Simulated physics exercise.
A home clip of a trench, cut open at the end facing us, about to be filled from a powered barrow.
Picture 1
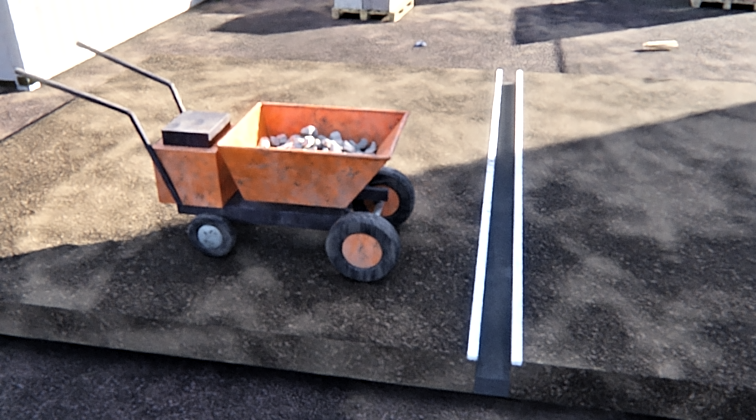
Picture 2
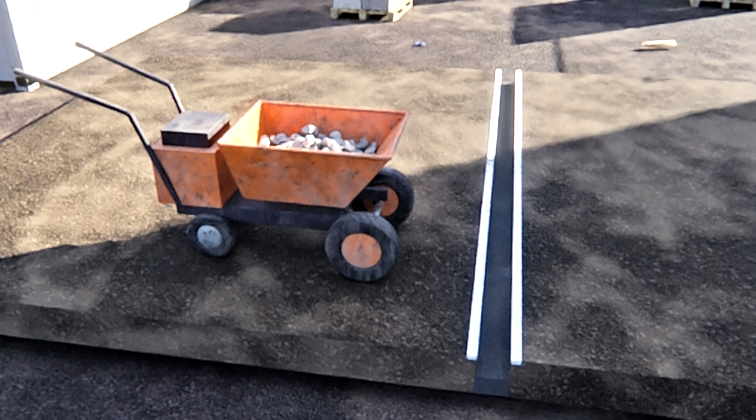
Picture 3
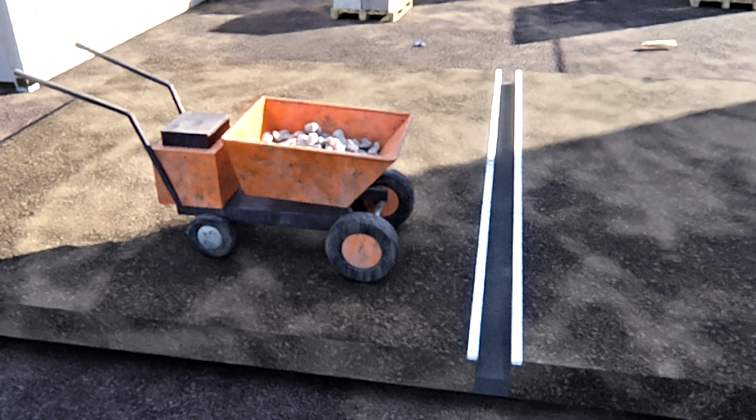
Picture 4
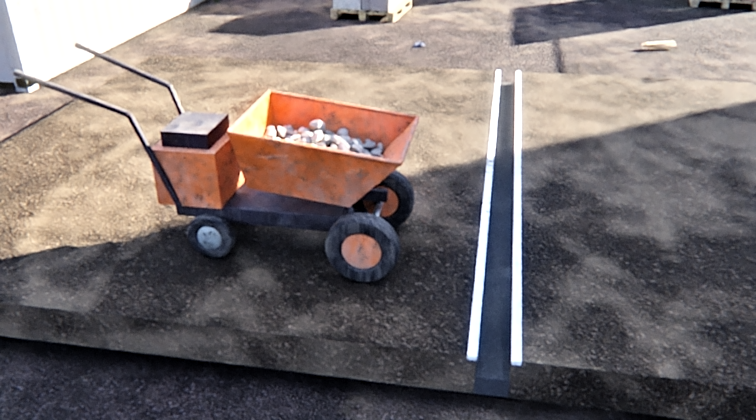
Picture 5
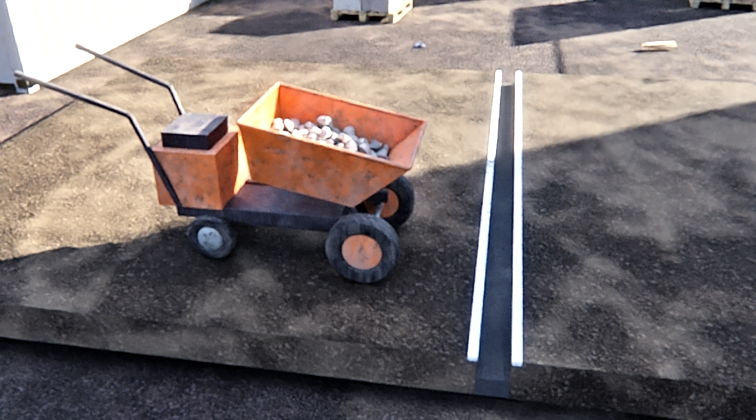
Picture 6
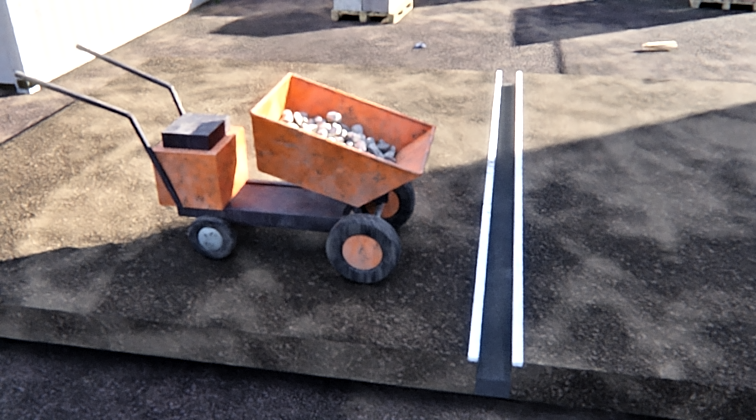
The orange skip of a small wheeled barrow, loaded with broken stones, rose at its back and tilted gradually toward the narrow trench on the right, while the wheels and handles stayed still.
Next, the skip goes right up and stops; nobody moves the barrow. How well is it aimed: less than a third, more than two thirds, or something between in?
The trench ends with between a third and two thirds of it.
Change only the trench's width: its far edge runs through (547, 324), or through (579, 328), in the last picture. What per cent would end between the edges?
Near 80 % and 90 %.
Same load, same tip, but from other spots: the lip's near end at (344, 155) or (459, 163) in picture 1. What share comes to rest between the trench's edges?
About 30 and 0 per cent.
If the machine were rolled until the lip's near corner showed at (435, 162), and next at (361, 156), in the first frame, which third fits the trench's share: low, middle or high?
In turn: Under a third; in the middle band.
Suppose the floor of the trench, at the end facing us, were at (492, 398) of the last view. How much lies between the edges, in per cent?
Roughly 70 in a hundred.
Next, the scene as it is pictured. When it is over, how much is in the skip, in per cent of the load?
Some 15 per cent.
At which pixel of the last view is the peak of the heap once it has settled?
Near (491, 253).
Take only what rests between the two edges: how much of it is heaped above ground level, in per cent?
About 45 per cent.
Shortly afterwards, skip tipped steeply; the whole lot in the skip.
Next, skip tipped right over; the bulk in the skip; only a few short of the trench; a little in or heaped over the trench; only a few beyond it; only a few falling.
Some moments later, skip tipped right over; a little in the skip; a little short of the trench; near half in or heaped over the trench; near a quarter beyond it.
In the end, skip tipped right over; a little in the skip; a little short of the trench; near half in or heaped over the trench; near a quarter beyond it.
